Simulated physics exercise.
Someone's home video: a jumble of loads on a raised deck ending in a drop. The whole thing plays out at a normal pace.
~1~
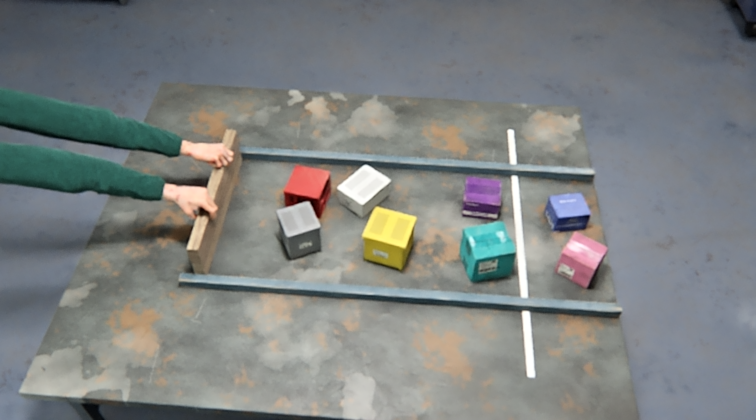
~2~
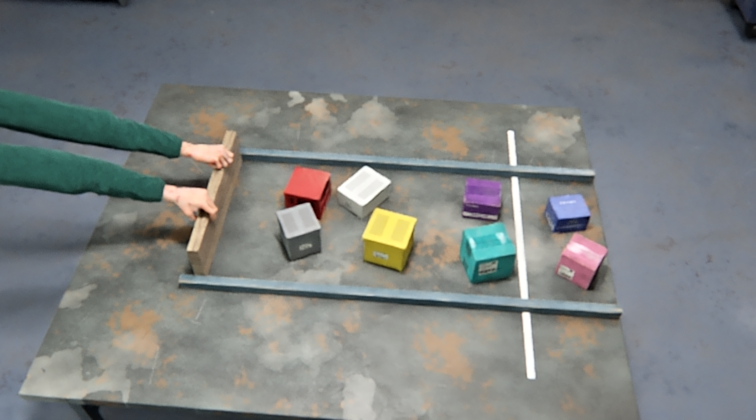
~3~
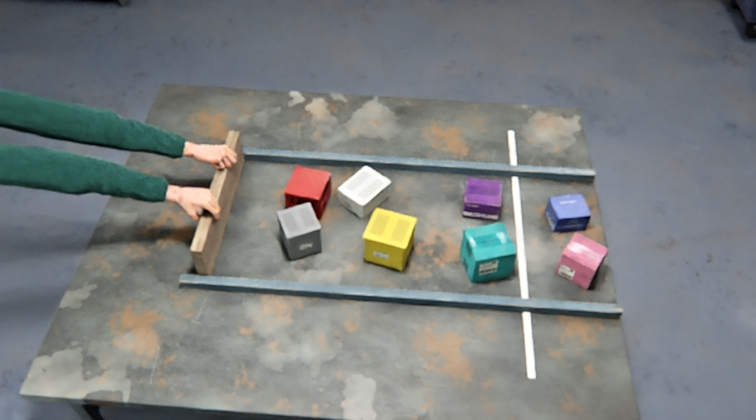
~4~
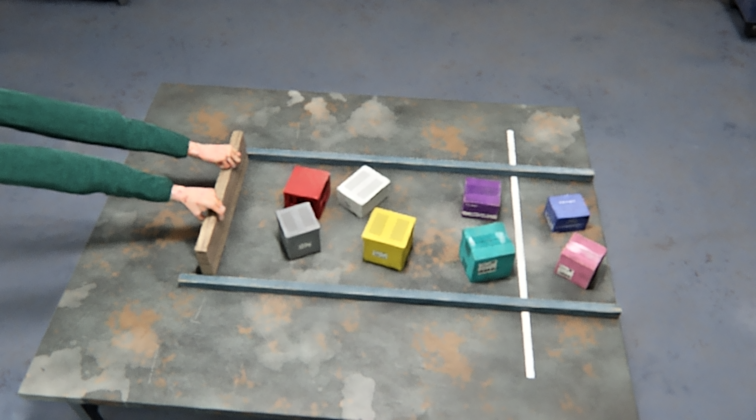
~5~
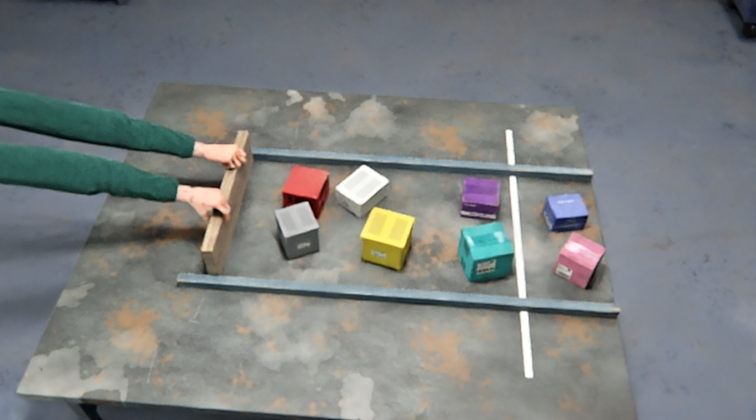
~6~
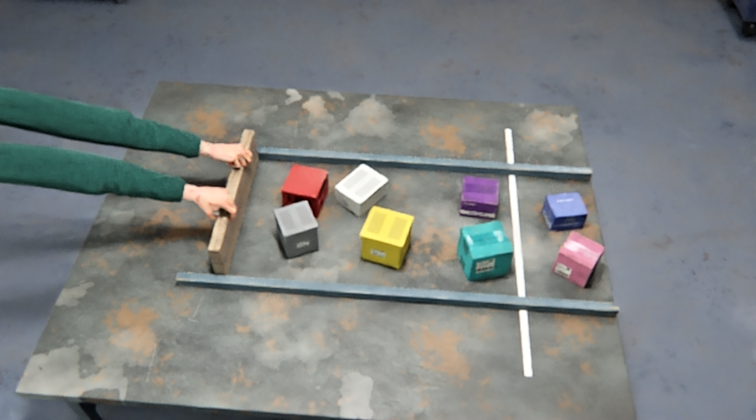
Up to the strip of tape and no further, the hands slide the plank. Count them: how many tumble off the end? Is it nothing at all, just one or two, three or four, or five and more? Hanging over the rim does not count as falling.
Count: Three or four.
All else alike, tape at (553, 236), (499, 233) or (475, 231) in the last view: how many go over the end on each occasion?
Ground tally per try: 6 / 2 / 1.
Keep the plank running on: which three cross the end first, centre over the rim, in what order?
Listing earliest first, you get the pink parcel, the blue box and the turquoise parcel.
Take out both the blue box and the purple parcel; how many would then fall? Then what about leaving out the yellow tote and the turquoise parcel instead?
The counts: 2 and 2.
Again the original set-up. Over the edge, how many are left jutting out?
Overhanging ones - 0.
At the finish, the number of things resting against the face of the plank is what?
That number would be 2.
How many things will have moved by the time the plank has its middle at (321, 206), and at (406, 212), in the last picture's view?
That gives 3 for the first and 6 for the second.
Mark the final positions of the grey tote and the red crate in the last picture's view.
Close to (540, 253); the other close to (535, 205).
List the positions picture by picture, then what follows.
The first picture shows pink parcel (581, 260); blue box (567, 213); turquoise parcel (487, 252); plank (217, 200); tape (520, 234).
The second picture shows blue box (567, 214); grey tote (300, 233).
The third picture shows turquoise parcel (488, 253); plank (220, 201).
The fourth picture shows pink parcel (580, 261); purple parcel (481, 199).
The fifth picture shows blue box (565, 213); white tote (362, 192).
The sixth picture shows pink parcel (578, 259); blue box (564, 212); turquoise parcel (485, 251); plank (236, 200); tape (517, 234).
Early on, none off yet; pink parcel at rest near (578, 259); blue box at rest near (564, 212); turquoise parcel at rest near (485, 251).
A while later, none off yet; pink parcel at rest near (578, 259); blue box at rest near (564, 212); turquoise parcel travelled about its own width near (522, 256).
Finally, the number that fall off is three or four; lost, purple parcel, turquoise parcel, blue box and pink parcel.
